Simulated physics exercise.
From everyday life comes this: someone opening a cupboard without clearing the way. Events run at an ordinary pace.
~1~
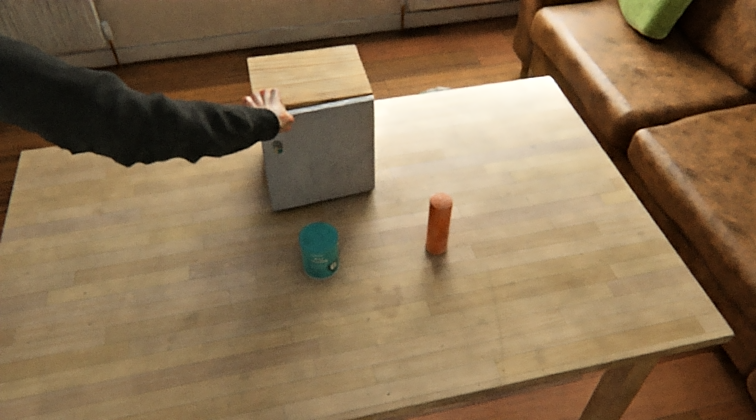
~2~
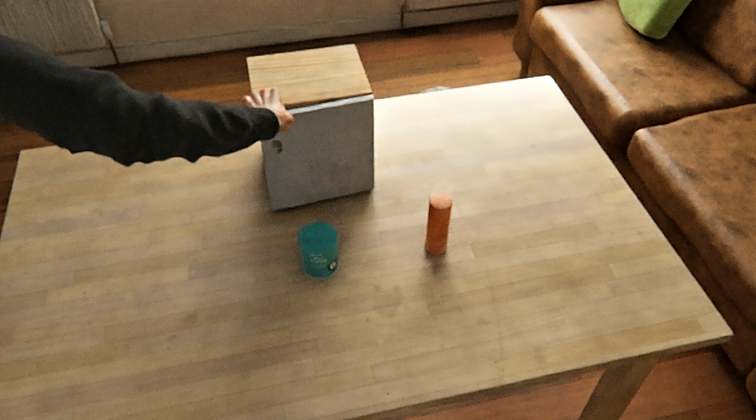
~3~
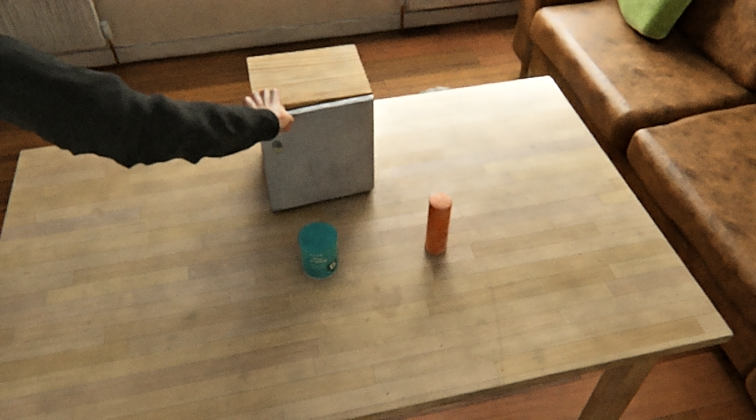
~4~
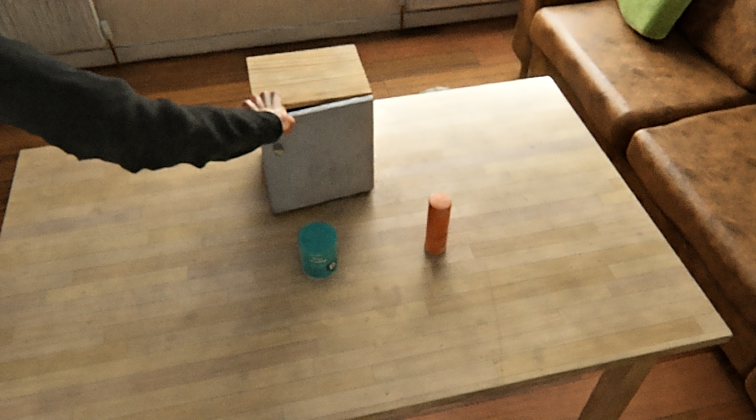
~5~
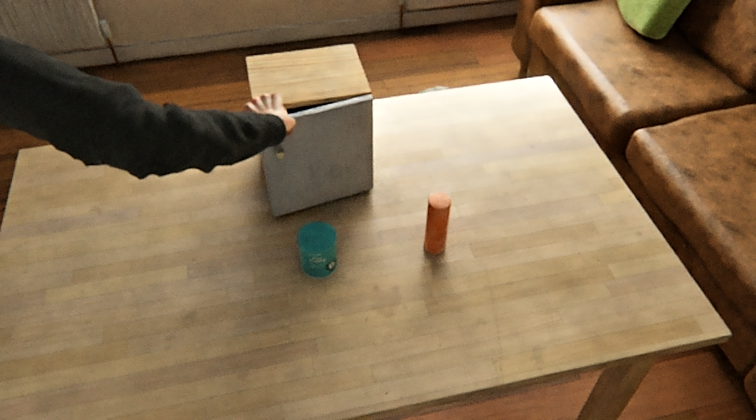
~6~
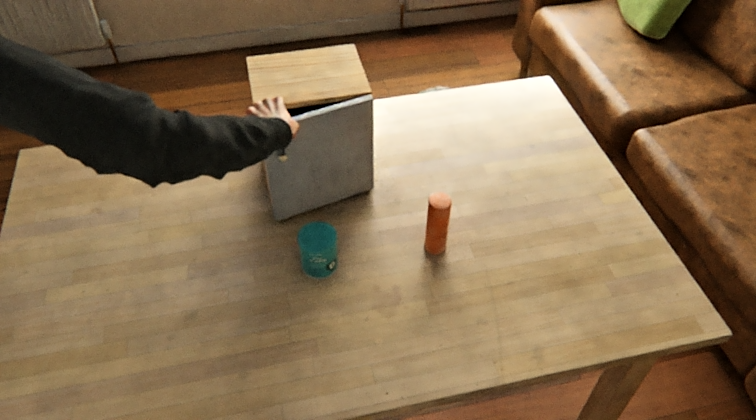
A gray cupboard door with a wooden-topped body stands at the back of a light wood table, seen from above in a room with a brown leather sofa at right. A turquoise pot sits in front of it, with an orange candle to the right. A dark-sleeved arm reaches from the left, its hand easing the door slightly open from its left edge, while the camera stays still.
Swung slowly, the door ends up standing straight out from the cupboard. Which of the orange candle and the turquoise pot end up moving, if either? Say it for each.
Result: The orange candle stays put, the turquoise pot moves.
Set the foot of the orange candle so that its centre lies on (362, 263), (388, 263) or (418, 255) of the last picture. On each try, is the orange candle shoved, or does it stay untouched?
In order, it is hit, then is hit, and finally avoids contact.
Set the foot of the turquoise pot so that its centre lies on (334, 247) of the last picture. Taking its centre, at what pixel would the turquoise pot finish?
(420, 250).
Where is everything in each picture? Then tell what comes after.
The first picture shows door 4° open; orange candle (439, 225); turquoise pot (320, 252); door (322, 159).
The second picture shows door 4° open; turquoise pot (319, 251); door (321, 159).
The third picture shows door 5° open; orange candle (438, 225); door (322, 159).
The fourth picture shows door 7° open; turquoise pot (319, 251); door (322, 161).
The fifth picture shows door 9° open; orange candle (437, 224); door (322, 162).
The sixth picture shows door 12° open; orange candle (438, 224); turquoise pot (319, 251); door (323, 164).
Then, 1.14 s past the last view, door 50° open; orange candle at rest near (438, 224); turquoise pot travelled a little near (335, 260).
Then, 1.50 s past the last view, door 61° open; orange candle at rest near (438, 224); turquoise pot travelled about its own width near (353, 270).
Finally, the orange candle remains where it is, near (438, 224); the turquoise pot is pushed along, near (361, 276).
